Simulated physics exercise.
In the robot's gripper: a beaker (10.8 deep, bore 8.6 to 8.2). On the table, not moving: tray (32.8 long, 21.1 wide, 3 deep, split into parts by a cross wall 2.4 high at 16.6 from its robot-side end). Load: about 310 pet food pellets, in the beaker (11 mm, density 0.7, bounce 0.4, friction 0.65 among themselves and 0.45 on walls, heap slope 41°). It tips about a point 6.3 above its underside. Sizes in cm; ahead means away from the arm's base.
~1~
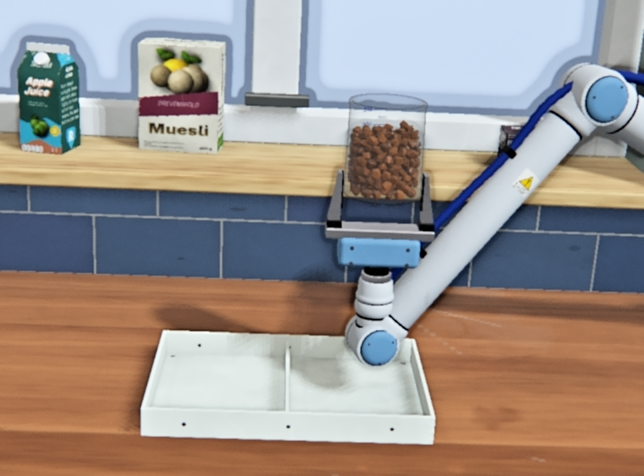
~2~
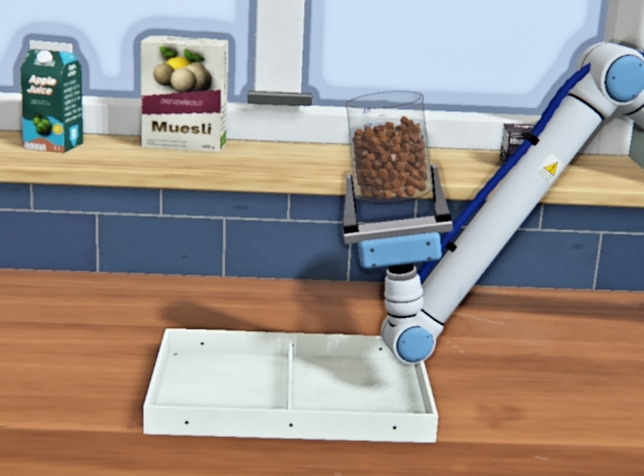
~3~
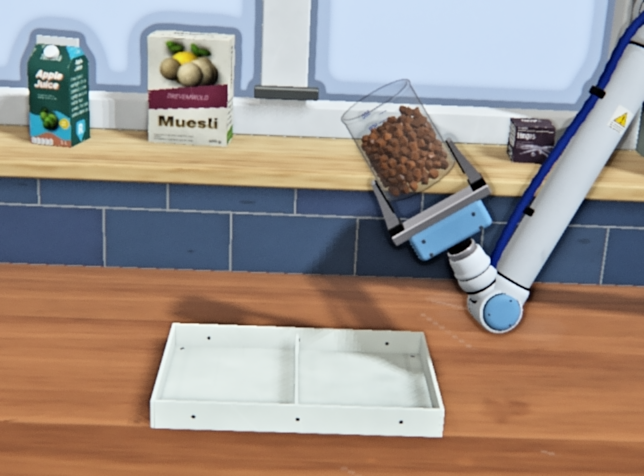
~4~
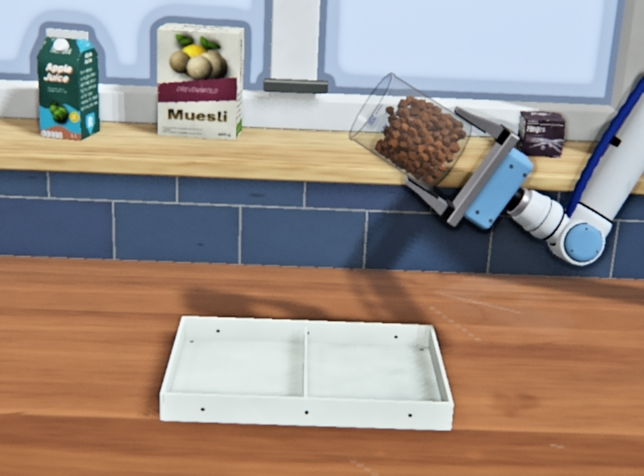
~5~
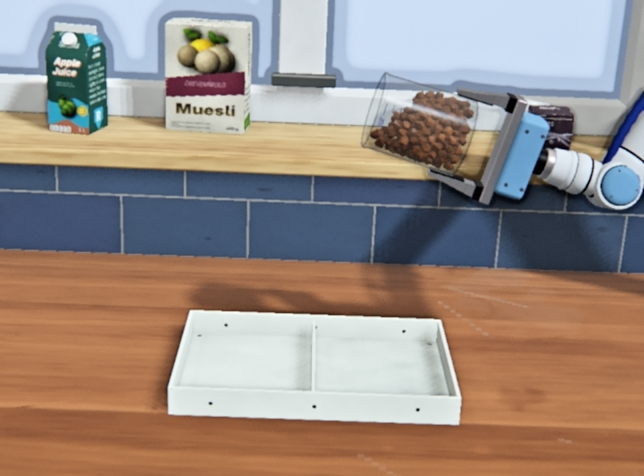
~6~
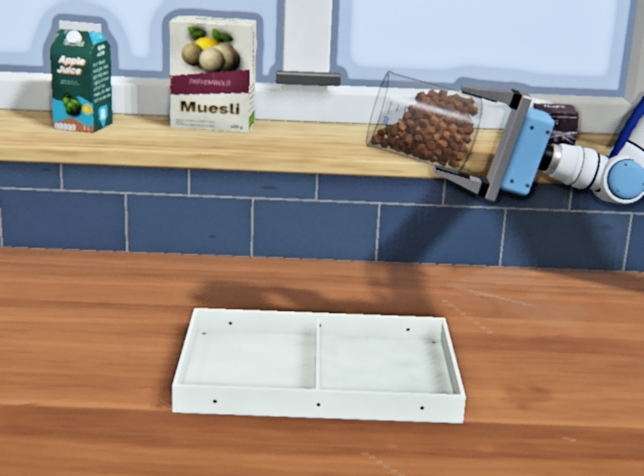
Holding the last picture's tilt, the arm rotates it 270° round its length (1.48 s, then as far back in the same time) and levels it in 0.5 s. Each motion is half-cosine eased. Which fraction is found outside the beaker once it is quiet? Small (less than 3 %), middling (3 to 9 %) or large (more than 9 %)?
Outside the beaker the share is large, more than 9 %.
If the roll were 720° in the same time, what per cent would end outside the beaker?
Then about 20 per cent.
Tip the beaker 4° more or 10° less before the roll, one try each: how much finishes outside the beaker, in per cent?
Some 20 and 0 per cent.
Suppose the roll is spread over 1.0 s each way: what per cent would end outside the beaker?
It would be near 10 per cent.
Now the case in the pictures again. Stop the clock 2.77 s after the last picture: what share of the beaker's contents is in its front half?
About 35 per cent.
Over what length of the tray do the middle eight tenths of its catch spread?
Some 18 cm.
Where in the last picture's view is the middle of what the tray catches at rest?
Near (302, 367).
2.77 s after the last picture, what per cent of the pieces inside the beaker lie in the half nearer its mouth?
About 35 per cent.
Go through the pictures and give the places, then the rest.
The first picture shows the beaker middle at (385, 149), upright; upper third of the load around (385, 141), from x 350 to 415, top at y 125; 313 in the beaker.
The second picture shows the beaker middle at (389, 148), tipped 9°; upper third of the load around (392, 140), from x 355 to 425, top at y 120.
The third picture shows the beaker middle at (399, 141), tipped 33°; upper third of the load around (406, 134), from x 365 to 445, top at y 110.
The fourth picture shows the beaker middle at (411, 132), tipped 59°; upper third of the load around (420, 120), from x 380 to 460, top at y 100.
The fifth picture shows the beaker middle at (420, 124), tipped 75°; upper third of the load around (436, 112), from x 375 to 470, top at y 95.
The sixth picture shows the beaker middle at (424, 122), tipped 76°; upper third of the load around (441, 110), from x 375 to 475, top at y 95; 313 in the beaker.
Then, 1.38 s on, tipped 76°, highest piece 36 above the table; 299 in the beaker, 6 in the far-side part, 5 in the robot-side part, 3 in flight or on a rim.
Then, 2.77 s on, tipped 76°, highest piece 35 above the table; 275 in the beaker, 18 in the far-side part, 17 in the robot-side part, 3 in flight or on a rim.
Then, 3.66 s on, upright, highest piece 36 above the table; 265 in the beaker, 28 in the far-side part, 20 in the robot-side part.
Then, 4.36 s on, upright, highest piece 36 above the table; 265 in the beaker, 28 in the far-side part, 20 in the robot-side part.
In the end, 265 in the beaker, 28 in the far-side part, 20 in the robot-side part. That is 15 % outside the beaker.
